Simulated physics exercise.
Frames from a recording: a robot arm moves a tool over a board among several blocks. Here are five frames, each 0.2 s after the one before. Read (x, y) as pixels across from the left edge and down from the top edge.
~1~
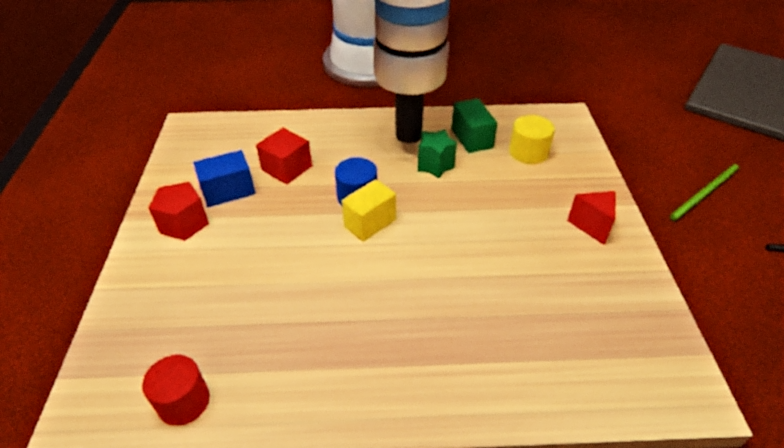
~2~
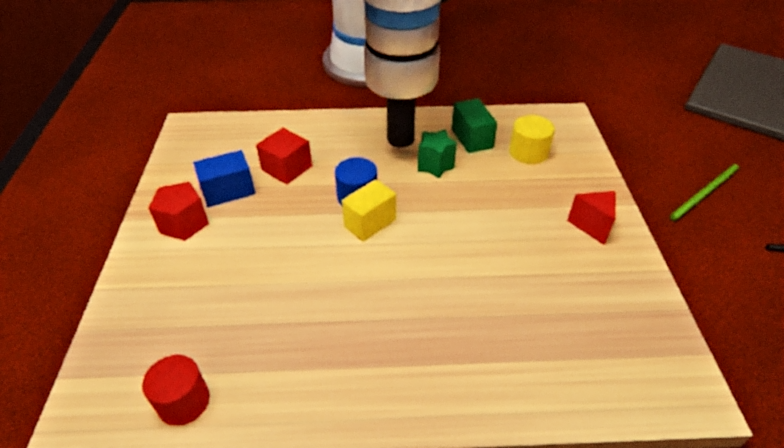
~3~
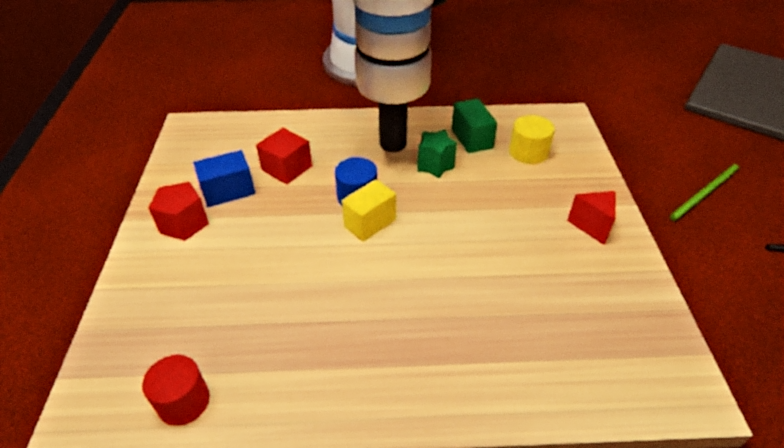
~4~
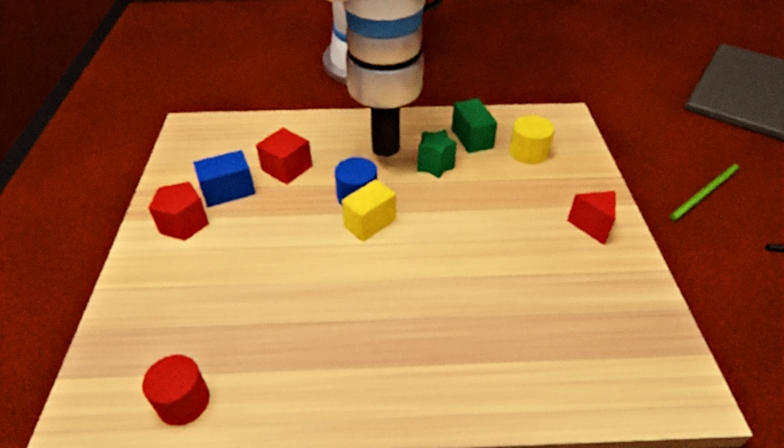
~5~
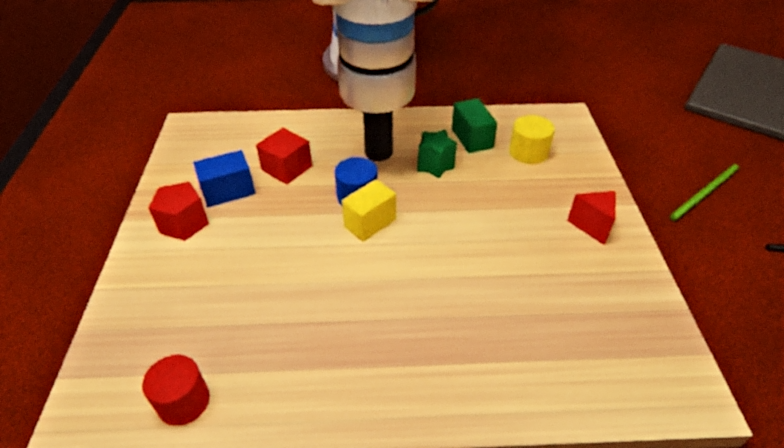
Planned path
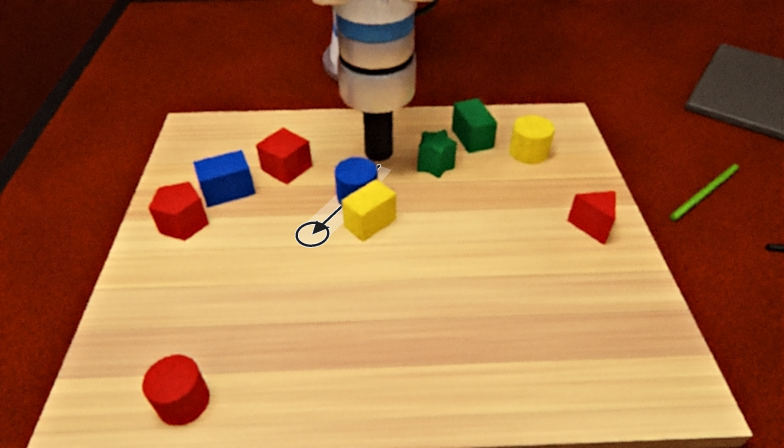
Robot arm with a dark tool tip moving slowly left and slightly nearer over a wooden board, the colourful blocks staying still.
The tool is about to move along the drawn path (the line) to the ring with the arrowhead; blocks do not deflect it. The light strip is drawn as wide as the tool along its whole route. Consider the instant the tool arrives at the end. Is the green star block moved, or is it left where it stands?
Once the path is done, it remains where it sat before.
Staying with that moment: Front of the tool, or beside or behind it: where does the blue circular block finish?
Kept ahead.
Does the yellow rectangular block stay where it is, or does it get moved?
It ends up somewhere else.
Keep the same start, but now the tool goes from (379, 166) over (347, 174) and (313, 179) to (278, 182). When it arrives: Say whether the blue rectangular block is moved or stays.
Well, the blue rectangular block holds its place.
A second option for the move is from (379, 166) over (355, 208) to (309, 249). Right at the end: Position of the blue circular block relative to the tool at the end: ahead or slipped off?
Before the tool.
The line goes from (379, 166) via (350, 199), ending at (312, 234).
The first path, step by step. One third of the way, tool (359, 175); blue circular block (344, 184); yellow rectangular block (371, 202).
Two thirds of the way, tool (337, 197); blue circular block (322, 209); yellow rectangular block (372, 204), turned 15° anticlockwise.
At the end, tool (310, 221); blue circular block (305, 237); yellow rectangular block (372, 204), turned 15° anticlockwise; green star block unmoved.
